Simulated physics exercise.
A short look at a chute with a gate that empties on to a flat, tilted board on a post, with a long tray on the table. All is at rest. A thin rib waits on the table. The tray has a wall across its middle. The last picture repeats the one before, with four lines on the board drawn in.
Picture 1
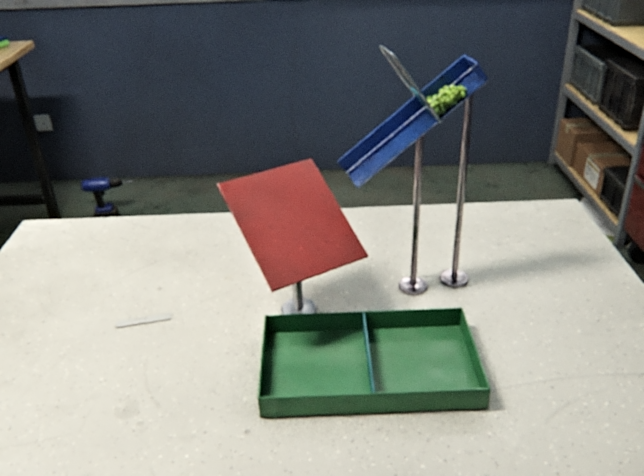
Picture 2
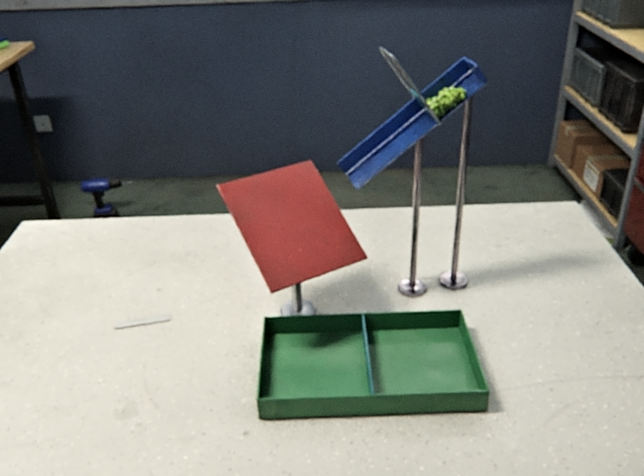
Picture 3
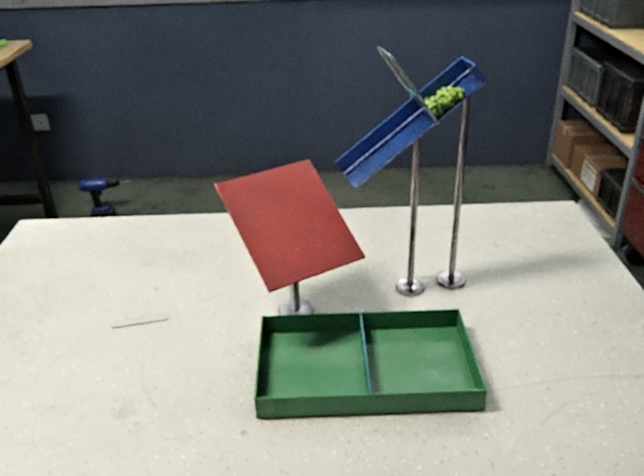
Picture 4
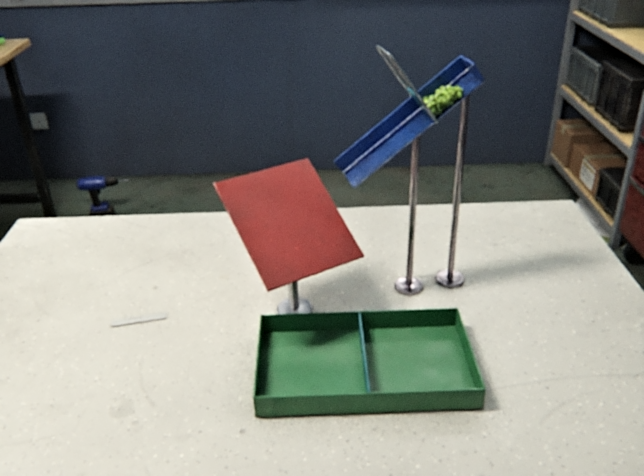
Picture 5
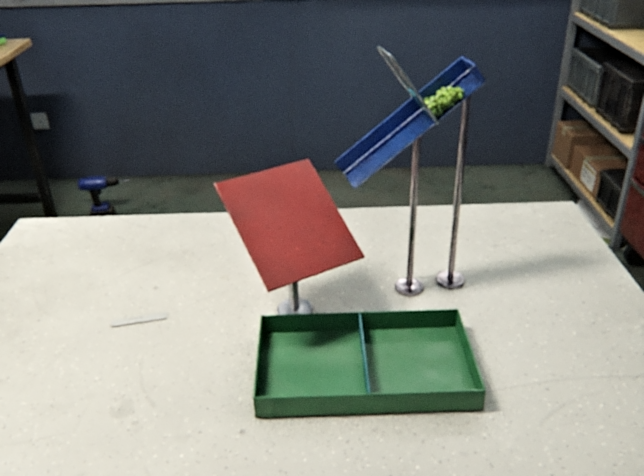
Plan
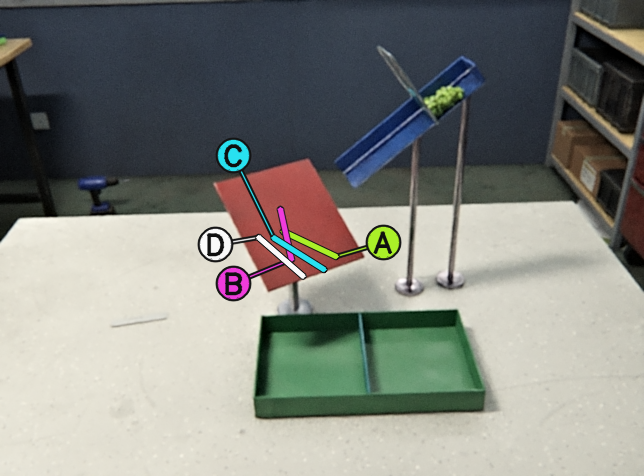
On a pale tabletop, a raised blue chute held a clump of green bits behind its gate, near a tilted red board and a divided green tray, and nothing moved beyond a slight shift of the view.
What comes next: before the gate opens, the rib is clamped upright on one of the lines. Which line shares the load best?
Take C.
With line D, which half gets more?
The left half.
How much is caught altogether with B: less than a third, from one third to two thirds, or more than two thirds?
Line B gives more than two thirds.
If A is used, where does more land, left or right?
Right.
On the marked copy, line A from (283, 231) to (336, 256); line B from (280, 209) to (291, 259); line C from (273, 237) to (323, 269); line D from (258, 237) to (303, 276).
With A, of what is caught, a small part in the left half, most in the right.
With B, of what is caught, most in the left half, a small part in the right.
With C, of what is caught, about half in the left half, about half in the right.
With D, of what is caught, most in the left half, about a quarter in the right.
